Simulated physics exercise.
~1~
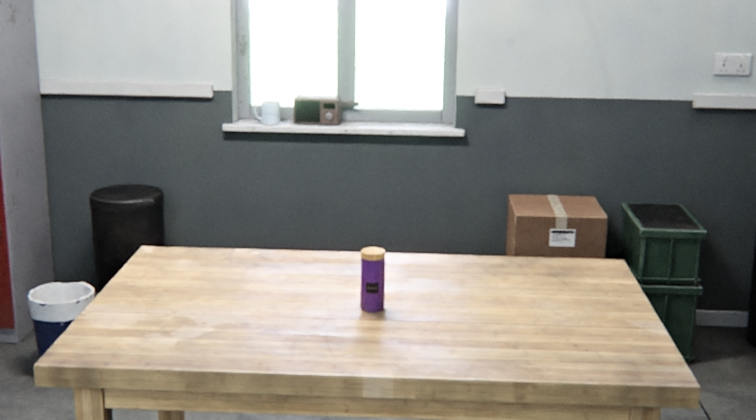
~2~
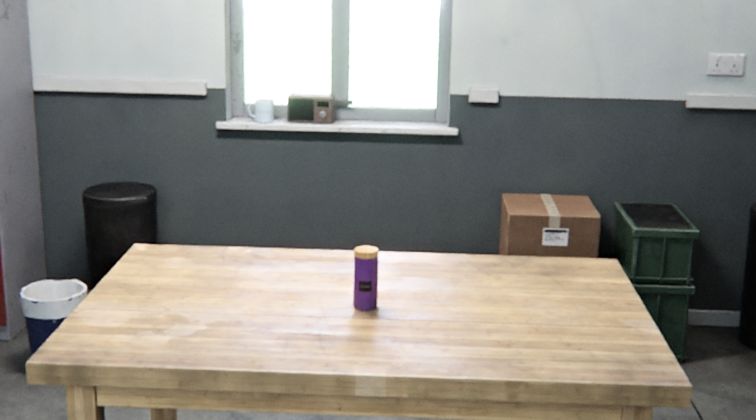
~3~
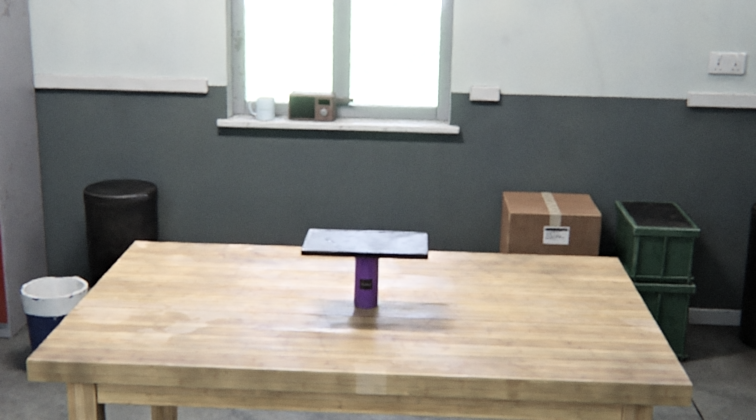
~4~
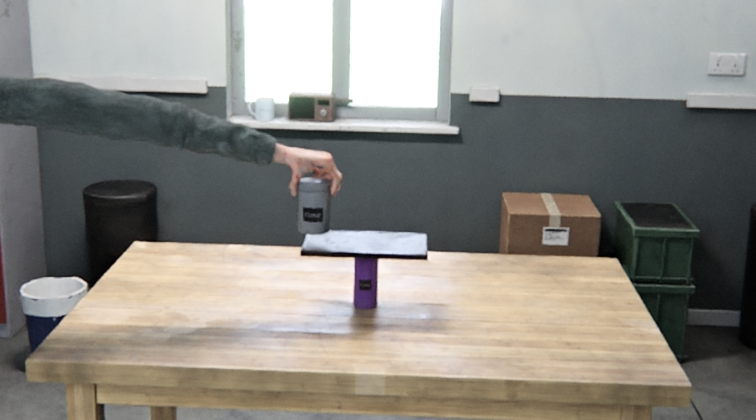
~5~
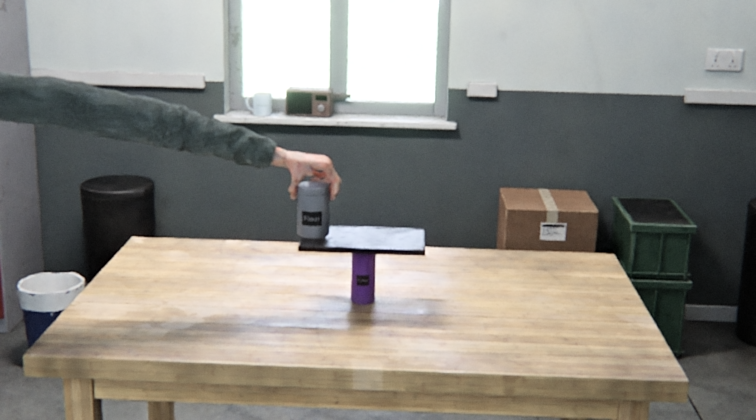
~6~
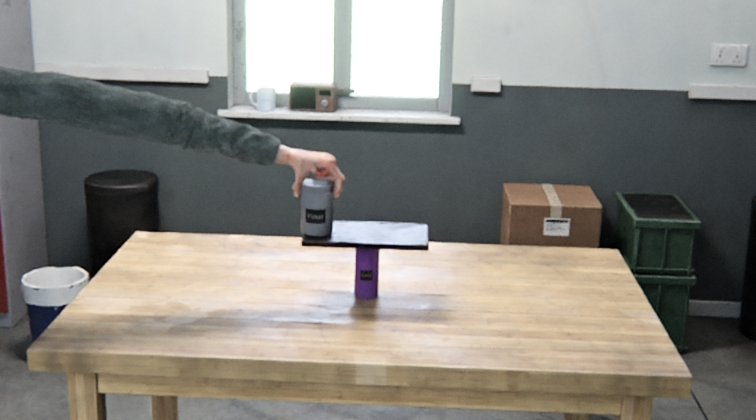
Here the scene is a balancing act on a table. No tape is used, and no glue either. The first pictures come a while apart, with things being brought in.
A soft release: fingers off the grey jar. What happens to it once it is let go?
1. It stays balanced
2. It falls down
It falls down (2).
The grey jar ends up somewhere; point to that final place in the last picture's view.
I'd point to roughly (268, 280).
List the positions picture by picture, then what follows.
The last thing is not in view yet; purple jar (373, 279), in the first frame.
The last thing is not in view yet; purple jar (366, 278), in the second frame.
The last thing is not in view yet; purple jar (367, 276), in the third frame.
On its way; grey jar (314, 206); purple jar (366, 276), in the fourth frame.
On its way; grey jar (313, 210); purple jar (364, 272), in the fifth frame.
Set down, still held; grey jar (317, 207); purple jar (367, 267), in the sixth frame.
Then, 0.20 s after the last picture, grey jar now fallen; black lid tipped 35° from how it was.
Then, 0.40 s after the last picture, black lid on its side.
Then, 0.50 s after the last picture, grey jar resting near (268, 281).
Then, 0.60 s after the last picture, black lid now fallen.
By the end, fallen, grey jar and black lid; purple jar in place. Seen from the same camera at the end, grey jar near (268, 280). The stack gives way.
